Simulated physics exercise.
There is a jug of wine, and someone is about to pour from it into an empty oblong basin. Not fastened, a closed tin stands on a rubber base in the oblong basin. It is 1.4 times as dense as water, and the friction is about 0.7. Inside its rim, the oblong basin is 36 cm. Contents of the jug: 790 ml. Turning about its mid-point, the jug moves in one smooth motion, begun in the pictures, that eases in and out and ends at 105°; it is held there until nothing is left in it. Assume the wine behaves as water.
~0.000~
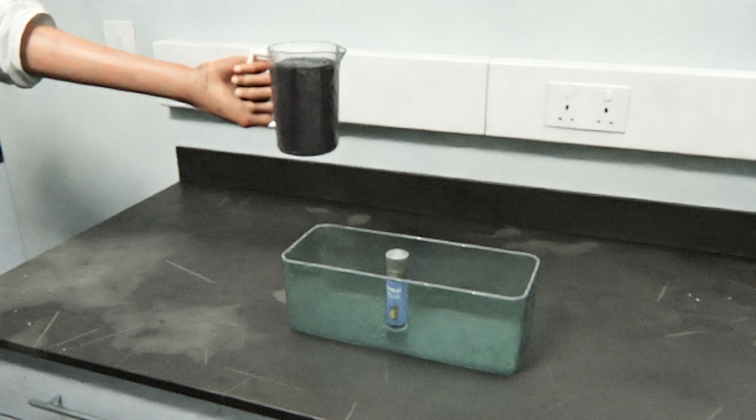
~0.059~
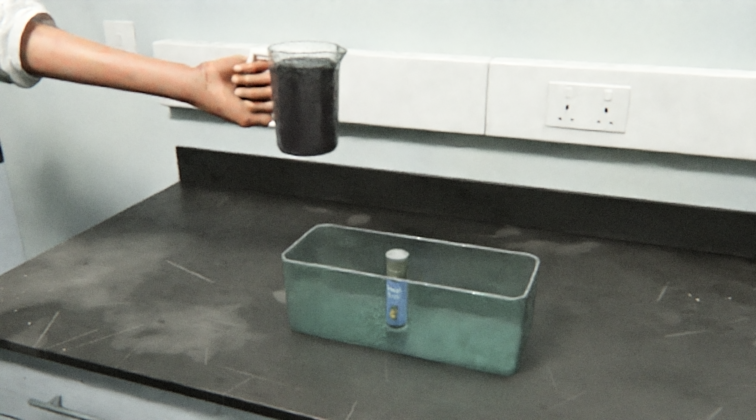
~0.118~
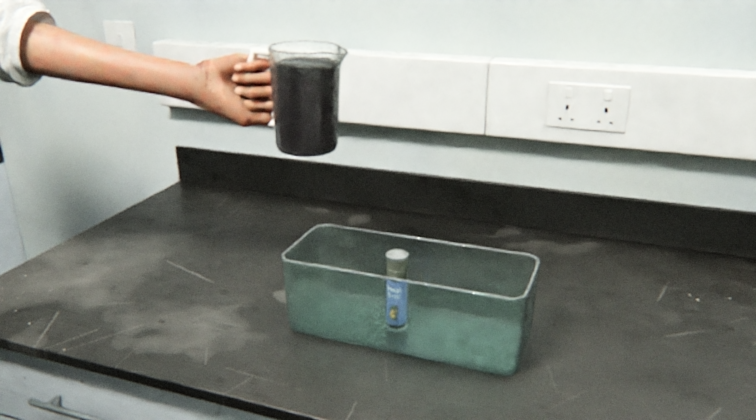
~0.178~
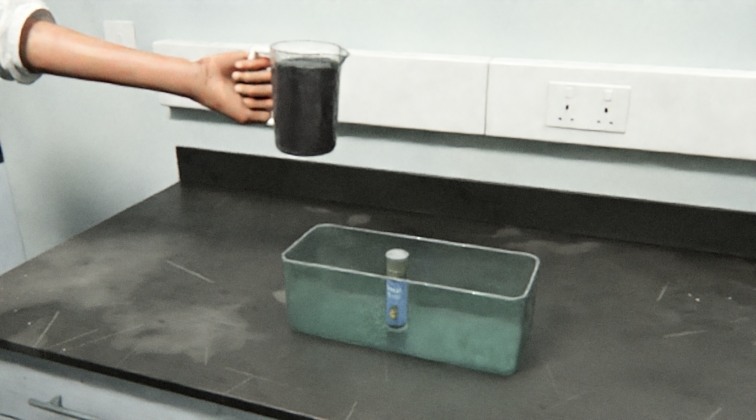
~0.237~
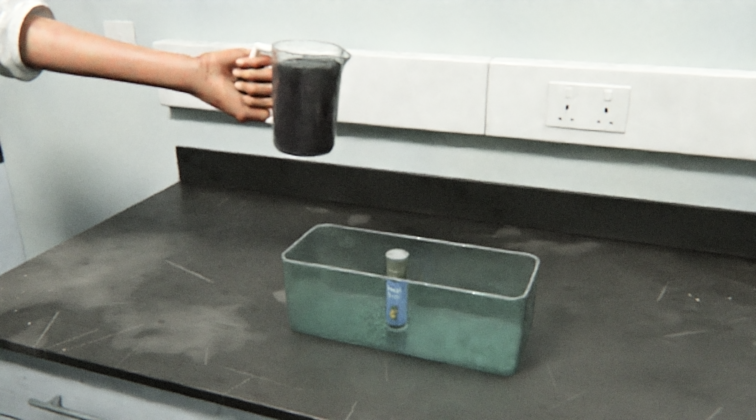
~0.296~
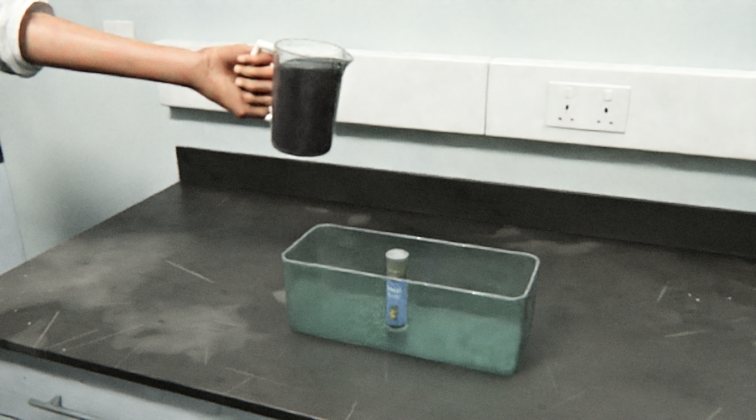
A jug of dark liquid, gripped by a hand reaching in from the left, hangs upright and almost still above a clear greenish oblong basin with a small closed tin standing inside. The jug then tilts slightly to the right, its spout dipping a little, while the basin and tin stay still.
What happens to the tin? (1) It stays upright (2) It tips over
It stays upright.
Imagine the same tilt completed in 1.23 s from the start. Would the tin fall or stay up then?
The tin stays on its base.
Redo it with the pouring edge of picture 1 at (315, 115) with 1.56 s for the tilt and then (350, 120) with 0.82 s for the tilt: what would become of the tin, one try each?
The tin stays vertical the first time and overturns the second time.
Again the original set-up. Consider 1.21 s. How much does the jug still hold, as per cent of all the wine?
About 44 percent.
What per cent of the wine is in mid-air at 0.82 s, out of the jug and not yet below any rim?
Share: Roughly 10 per cent.
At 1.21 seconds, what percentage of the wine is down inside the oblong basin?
About 32 per cent.
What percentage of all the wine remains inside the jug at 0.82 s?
Portion remaining: Approx. 90 per cent.
Then, 0.82 s in, the tilt is 57° and 89 per cent is still to pour; the tin stands where it began.
Then, 1.21 s in, the tilt is 93° and 44 per cent is still to pour; the tin stands where it began.
Then, 1.62 s in, the tilt is 105° and 4 per cent is still to pour; the tin stands where it began.
Then, 2.06 s in, the tilt is 105° and 0 per cent is still to pour; the tin stands where it began.
Finally, the tin stands where it began.
